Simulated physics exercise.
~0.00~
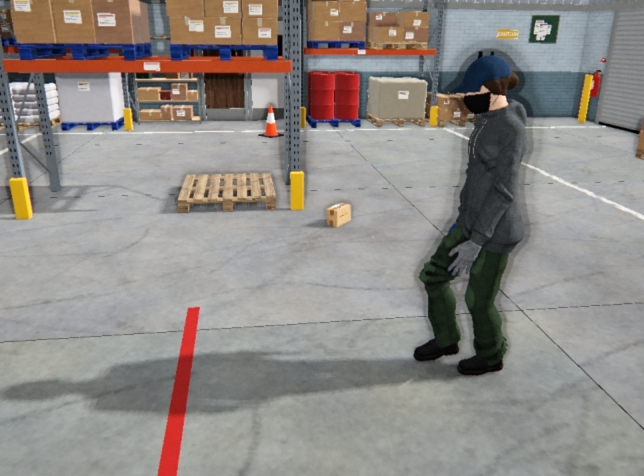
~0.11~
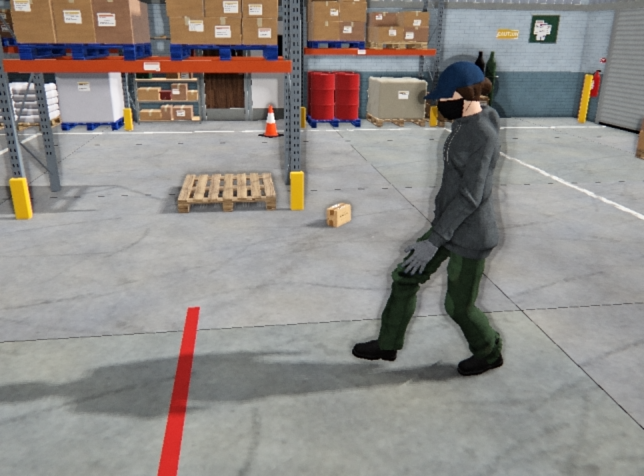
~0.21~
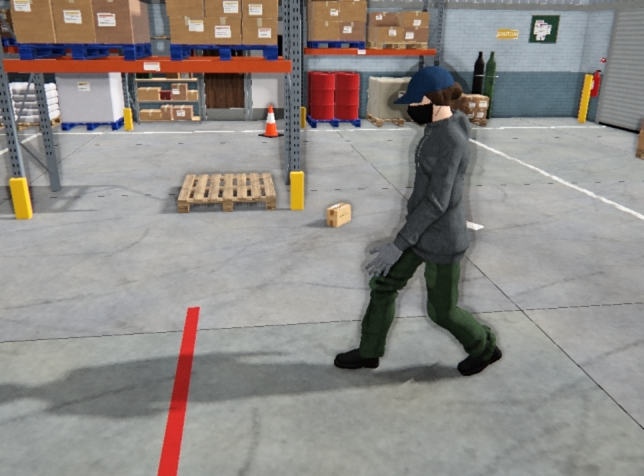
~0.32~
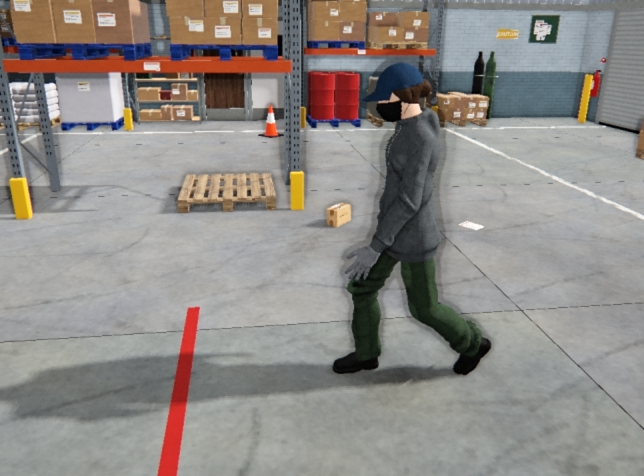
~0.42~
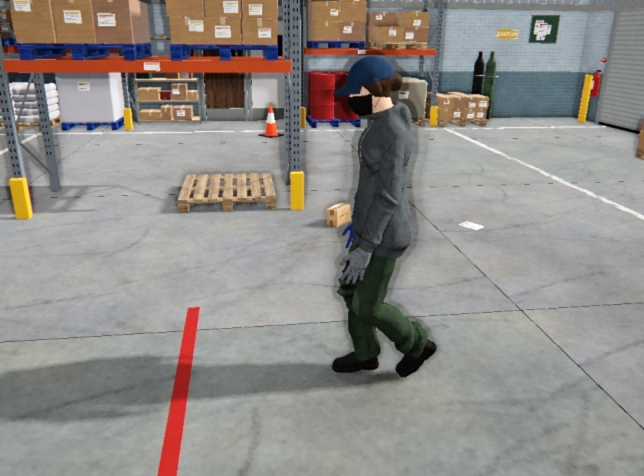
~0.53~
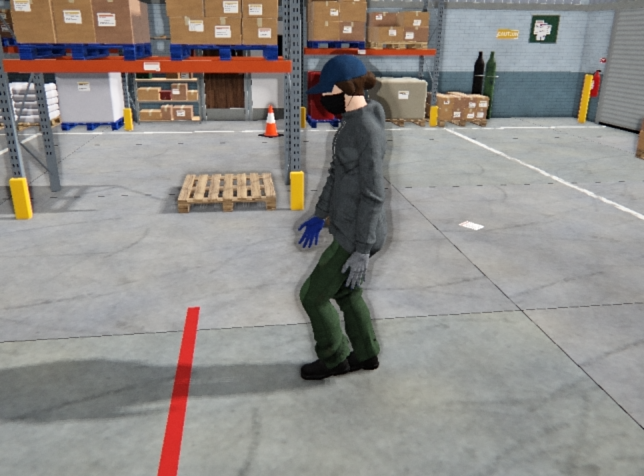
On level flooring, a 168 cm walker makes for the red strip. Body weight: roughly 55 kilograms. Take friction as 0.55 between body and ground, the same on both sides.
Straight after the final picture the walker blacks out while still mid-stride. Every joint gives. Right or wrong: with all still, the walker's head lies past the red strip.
Right.
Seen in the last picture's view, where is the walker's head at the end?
Near (127, 412).
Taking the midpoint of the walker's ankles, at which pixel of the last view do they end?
Around (209, 383).
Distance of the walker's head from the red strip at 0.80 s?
It is roughly 55 cm short of the mark.
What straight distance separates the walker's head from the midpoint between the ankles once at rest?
Distance head to ankle midpoint: Approx. 40 cm.
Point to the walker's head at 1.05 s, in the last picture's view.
Roughly (206, 265).
After 0.80 s the walker's head is 56 cm short of the red strip, near (286, 170) in the last picture's view; the walker's hips 58 cm short of the red strip.
After 1.05 s the walker's head is 17 cm short of the red strip, near (206, 265) in the last picture's view.
After 1.35 s the walker's head is 17 cm past the red strip, near (135, 402) in the last picture's view.
Final state at 2.8 s, walker's hips stop short of the red strip; walker's head crosses the red strip.
